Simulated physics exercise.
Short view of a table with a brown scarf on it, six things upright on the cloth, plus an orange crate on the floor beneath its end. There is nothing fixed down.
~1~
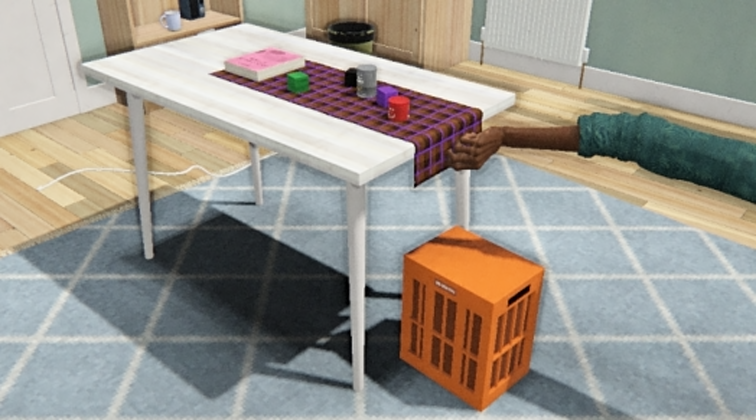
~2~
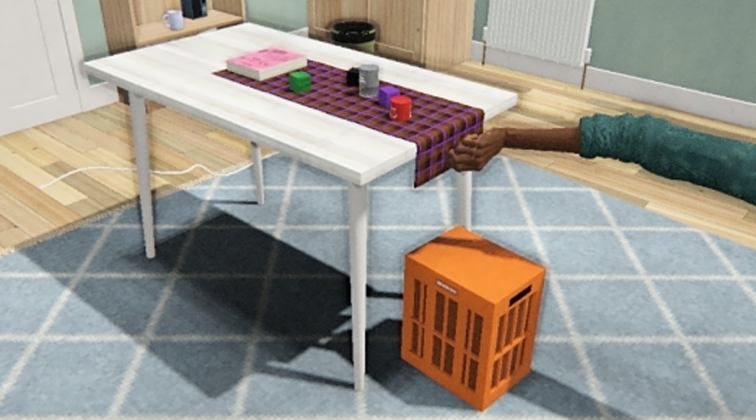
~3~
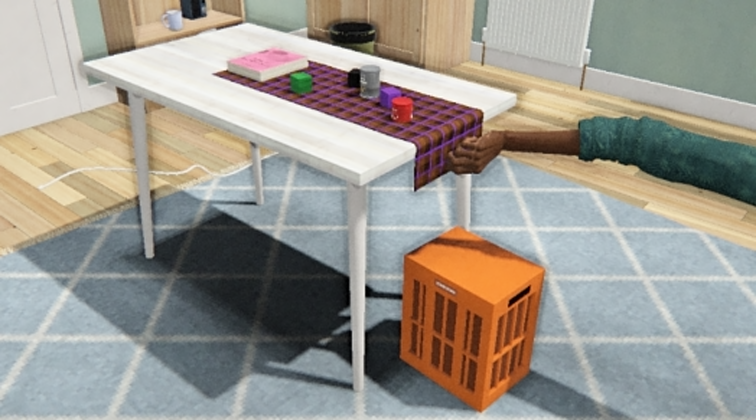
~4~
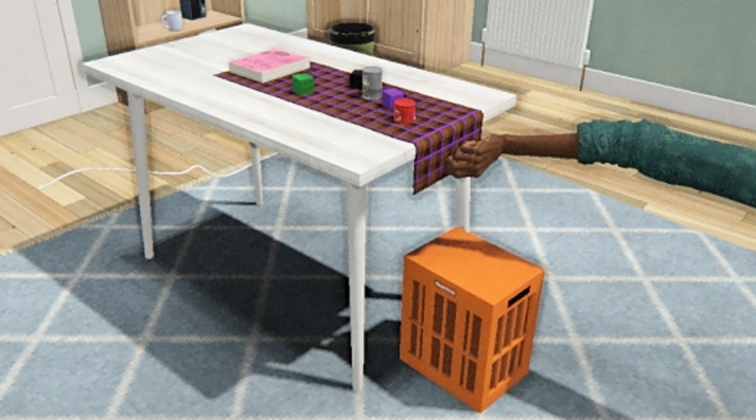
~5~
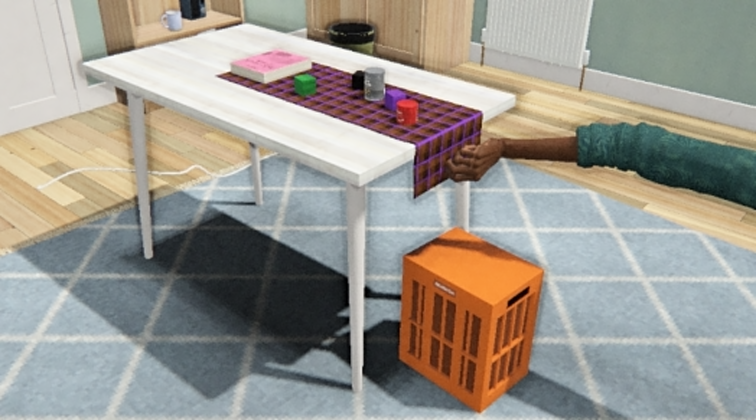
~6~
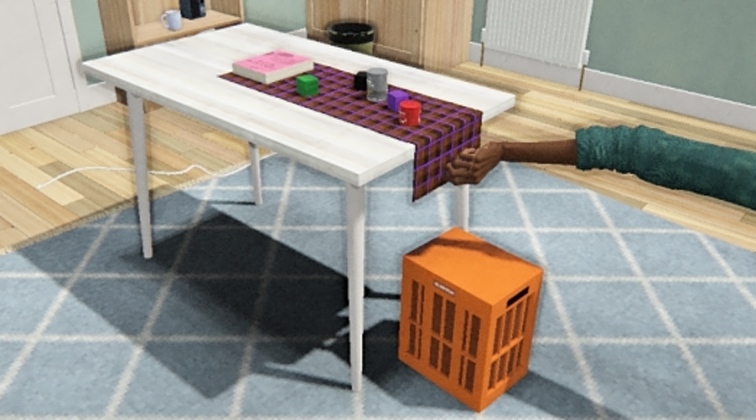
We see a hand at the right gripping the end of a brown plaid cloth on a white table and drawing it slightly downward, while the pink book, cubes, red pot and grey can shift slightly rightward with it.
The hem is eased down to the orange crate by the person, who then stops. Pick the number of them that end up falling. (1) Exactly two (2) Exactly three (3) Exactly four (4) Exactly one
Exactly two.
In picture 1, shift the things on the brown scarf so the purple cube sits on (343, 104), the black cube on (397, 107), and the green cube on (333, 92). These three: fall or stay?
The purple cube holds on; the black cube is carried off; the green cube does not fall.
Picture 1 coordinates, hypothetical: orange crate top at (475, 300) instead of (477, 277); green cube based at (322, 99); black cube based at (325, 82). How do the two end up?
Result: Green cube still there, black cube still there.
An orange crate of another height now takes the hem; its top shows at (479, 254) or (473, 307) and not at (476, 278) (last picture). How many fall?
Then 1, then 3.
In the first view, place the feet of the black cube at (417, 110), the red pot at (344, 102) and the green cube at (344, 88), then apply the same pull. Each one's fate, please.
In the end the black cube is no longer up there, the red pot is still up there and the green cube is still up there.
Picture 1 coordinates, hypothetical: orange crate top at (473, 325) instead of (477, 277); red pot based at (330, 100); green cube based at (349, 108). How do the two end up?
Red pot: Off. Green cube: Off.
Soon after, hem near (445, 228); red pot gone.
After that, hem on the crate; red pot and purple cube gone.
In the end, hem on the crate; red pot and purple cube gone. It carries off two.
